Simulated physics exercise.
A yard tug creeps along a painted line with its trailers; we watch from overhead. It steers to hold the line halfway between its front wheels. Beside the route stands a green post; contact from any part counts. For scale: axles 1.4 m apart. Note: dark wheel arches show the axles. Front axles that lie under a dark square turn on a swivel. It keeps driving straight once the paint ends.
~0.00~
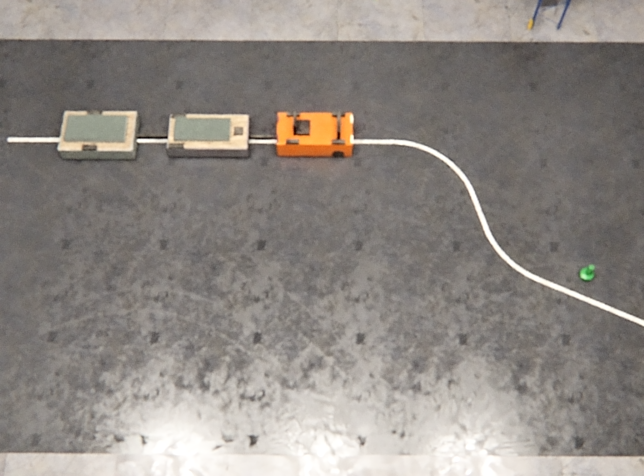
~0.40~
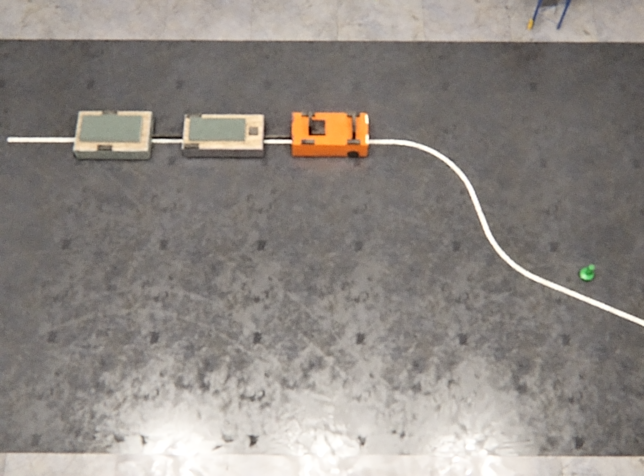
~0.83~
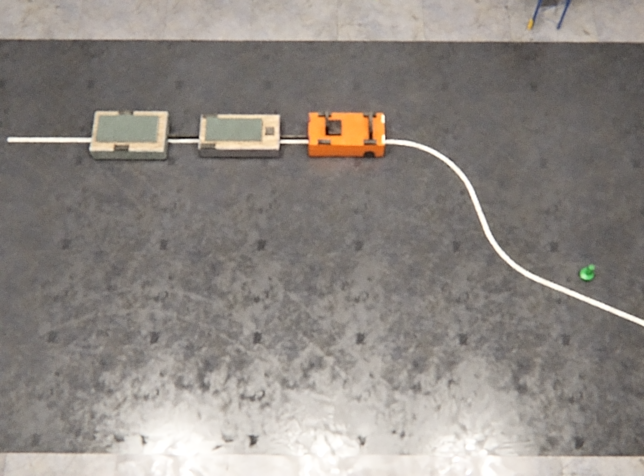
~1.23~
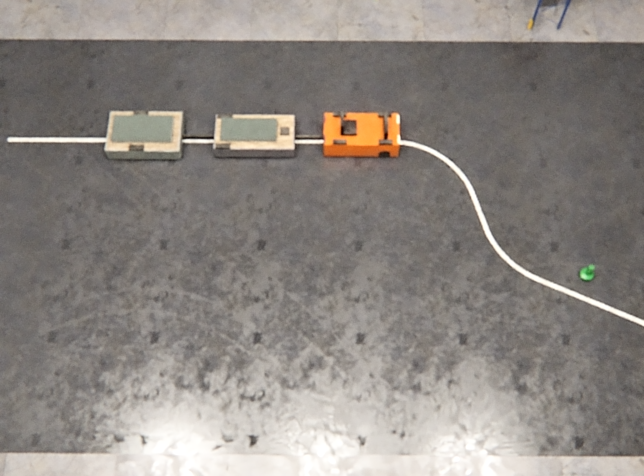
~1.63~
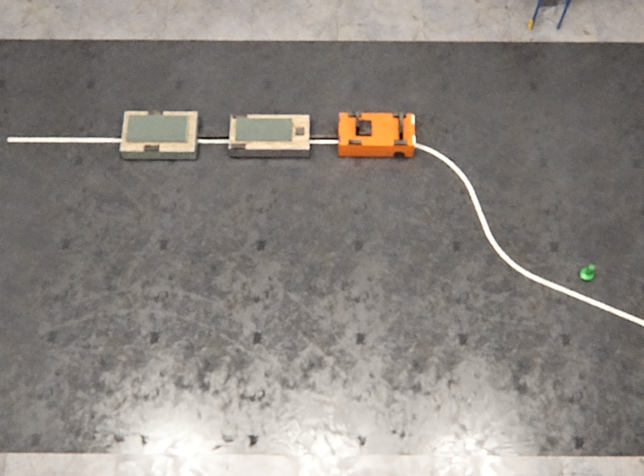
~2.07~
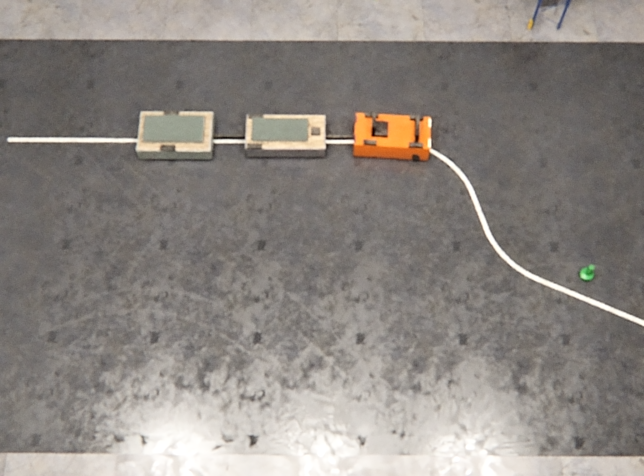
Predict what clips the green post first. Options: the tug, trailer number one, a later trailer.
First touch: Leading unit.
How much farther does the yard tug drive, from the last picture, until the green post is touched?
The touch comes after about 7.0 m of further driving.
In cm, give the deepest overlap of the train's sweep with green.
For green, it's 55.
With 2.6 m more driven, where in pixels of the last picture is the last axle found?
Near (242, 131).
By 5.9 s, the last axle is at (296, 132) of the last picture, 5 cm off the line.
By 8.2 s, the last axle is at (366, 147) of the last picture, 55 cm off the line; the yard tug has hit green.
By 9.8 s, the last axle is at (416, 172) of the last picture, 130 cm off the line.
By 17.6 s, the last axle is out of the picture, 10 cm off the line; 1 of 1 struck in all.
